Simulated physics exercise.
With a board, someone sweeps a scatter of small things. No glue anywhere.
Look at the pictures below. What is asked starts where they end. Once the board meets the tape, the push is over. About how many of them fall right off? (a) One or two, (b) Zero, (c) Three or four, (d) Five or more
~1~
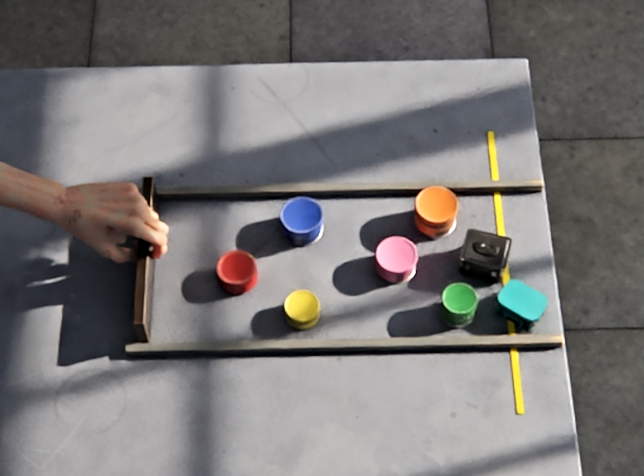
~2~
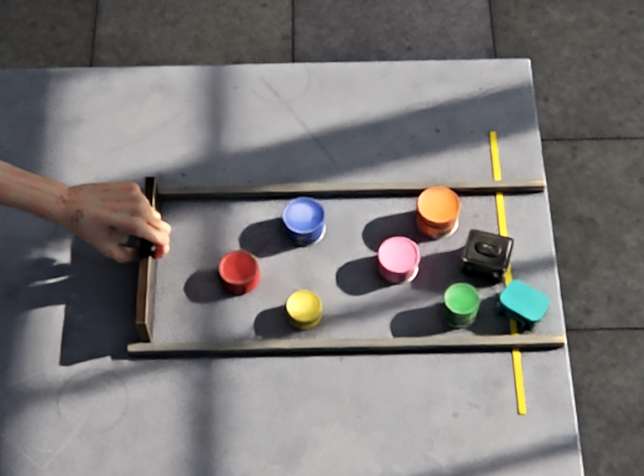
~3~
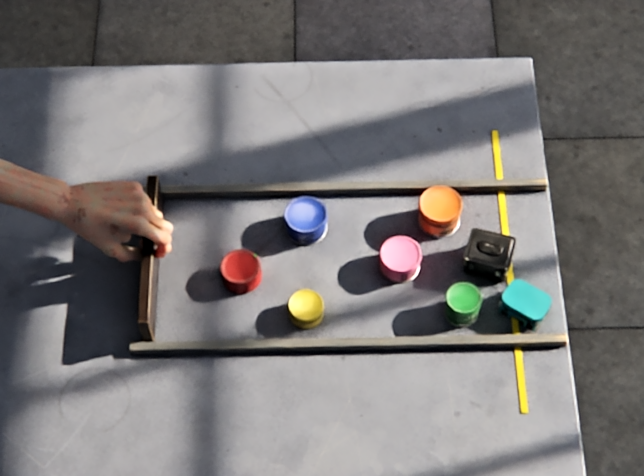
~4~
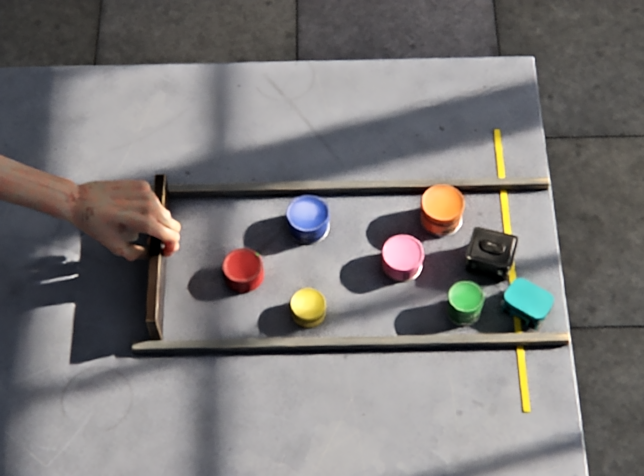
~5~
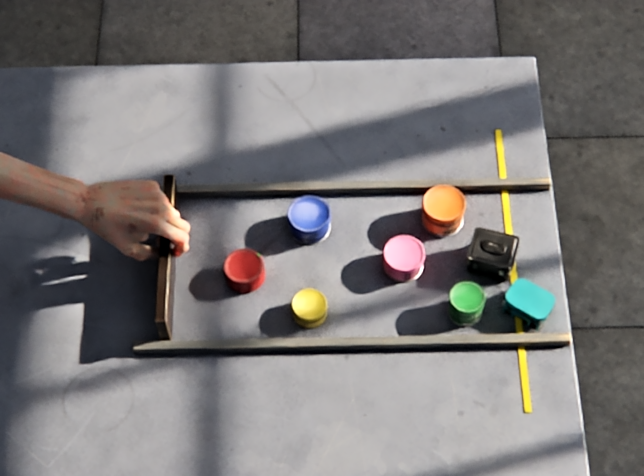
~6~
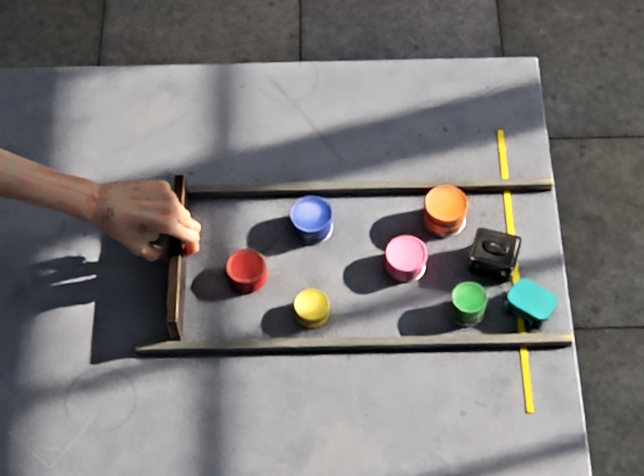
c, three or four.
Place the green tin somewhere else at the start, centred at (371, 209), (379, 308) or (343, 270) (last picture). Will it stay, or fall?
Taking each place in turn, the object keeps its place; keeps its place; keeps its place.
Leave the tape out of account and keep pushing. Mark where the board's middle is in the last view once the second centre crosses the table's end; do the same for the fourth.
At (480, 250) for the second, at (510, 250) for the fourth.
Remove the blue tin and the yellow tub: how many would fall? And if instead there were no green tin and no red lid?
The count is 2 in one try and 3 in the other, in that order.
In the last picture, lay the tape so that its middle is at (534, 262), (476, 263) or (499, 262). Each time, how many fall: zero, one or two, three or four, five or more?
In order, the falls would come to more than four; either one or two; 1 or 2.
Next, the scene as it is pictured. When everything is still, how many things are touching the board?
That number would be 3.
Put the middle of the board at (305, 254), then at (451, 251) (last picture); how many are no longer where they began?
Counts: 3 and 8.
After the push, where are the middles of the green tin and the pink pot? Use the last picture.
Final centres, in order: Near (573, 309), near (561, 241).
A little later, none off yet; turquoise case at rest near (531, 304); black case at rest near (494, 255); green tin at rest near (468, 305).
Next, none off yet; turquoise case at rest near (531, 304); black case shifted a little near (508, 255); green tin at rest near (468, 305).
When it is over, the number that fall off is three or four; down, orange tin, black case and turquoise case.
